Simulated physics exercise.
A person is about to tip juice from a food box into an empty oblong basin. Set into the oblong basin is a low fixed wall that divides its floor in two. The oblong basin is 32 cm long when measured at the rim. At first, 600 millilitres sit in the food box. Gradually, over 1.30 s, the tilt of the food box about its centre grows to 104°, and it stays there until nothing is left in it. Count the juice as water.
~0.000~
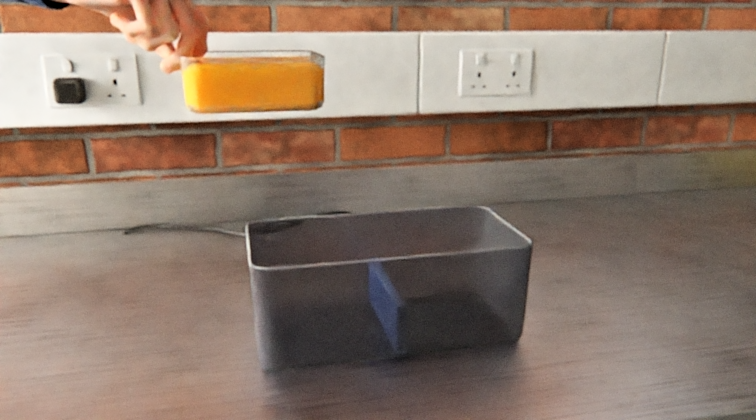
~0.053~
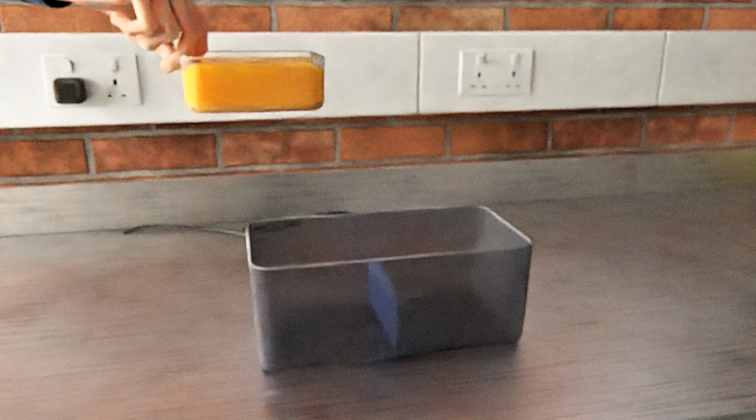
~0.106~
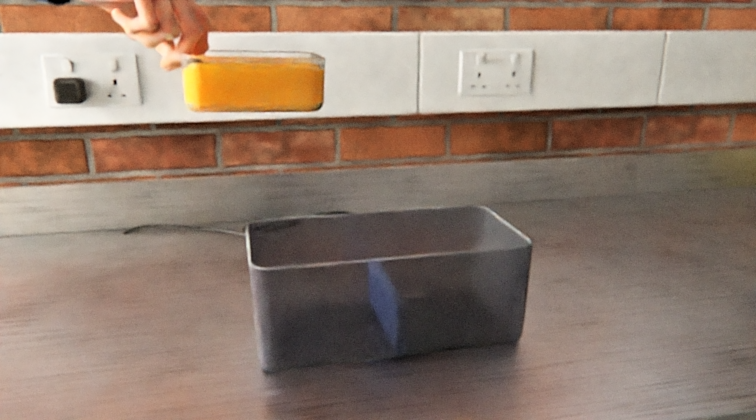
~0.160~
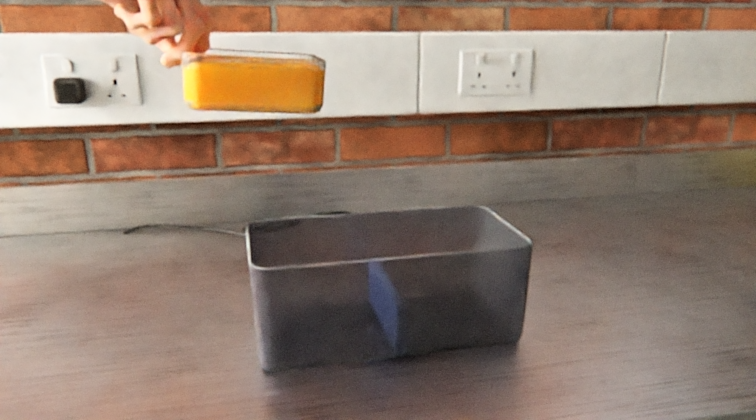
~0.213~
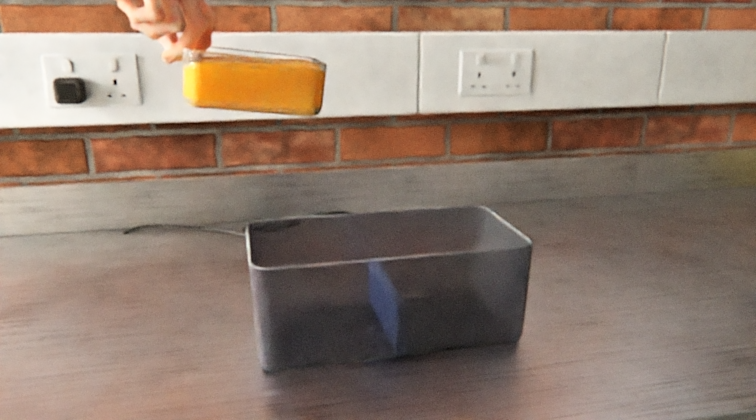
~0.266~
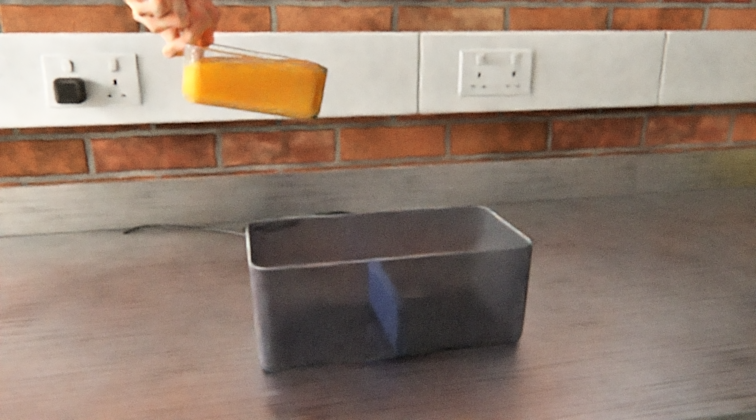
The clip opens on a hand at the upper left holding a clear food box of orange juice level above an empty, dark see-through basin with a blue divider. The hand then slowly tilts the box slightly, its right end dipping a little, while the basin stays still.
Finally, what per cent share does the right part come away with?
Roughly 57 per cent.
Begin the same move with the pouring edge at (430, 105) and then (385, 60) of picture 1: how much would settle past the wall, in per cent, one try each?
Try 1: Approx. 95 %; try 2: Approx. 85 %.
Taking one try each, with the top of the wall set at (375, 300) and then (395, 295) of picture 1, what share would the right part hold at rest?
65 in a hundred, followed by 45 in a hundred.
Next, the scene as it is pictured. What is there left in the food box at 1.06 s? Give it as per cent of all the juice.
Around 6 in a hundred.
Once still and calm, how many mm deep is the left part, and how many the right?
About 10 mm left, about 16 mm right.
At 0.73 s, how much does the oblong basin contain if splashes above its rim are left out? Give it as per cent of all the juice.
About 22 per cent.
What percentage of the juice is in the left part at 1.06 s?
About 28 per cent.
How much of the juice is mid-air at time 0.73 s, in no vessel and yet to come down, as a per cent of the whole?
Estimate: Some 46 % of the total.
Then, 0.73 s in, the tilt is 61° and 32 per cent is still to pour, 7 is left of the wall and 15 right of it.
Then, 1.06 s in, the tilt is 96° and 6 per cent is still to pour, 29 is left of the wall and 57 right of it.
Then, 1.42 s in, the tilt is 104° and 0 per cent is still to pour, 39 is left of the wall and 57 right of it.
Then, 1.80 s in, the tilt is 104° and 0 per cent is still to pour, 41 is left of the wall and 57 right of it.
Finally, 41 per cent lies left of the wall, 57 right of it and 2 outside.
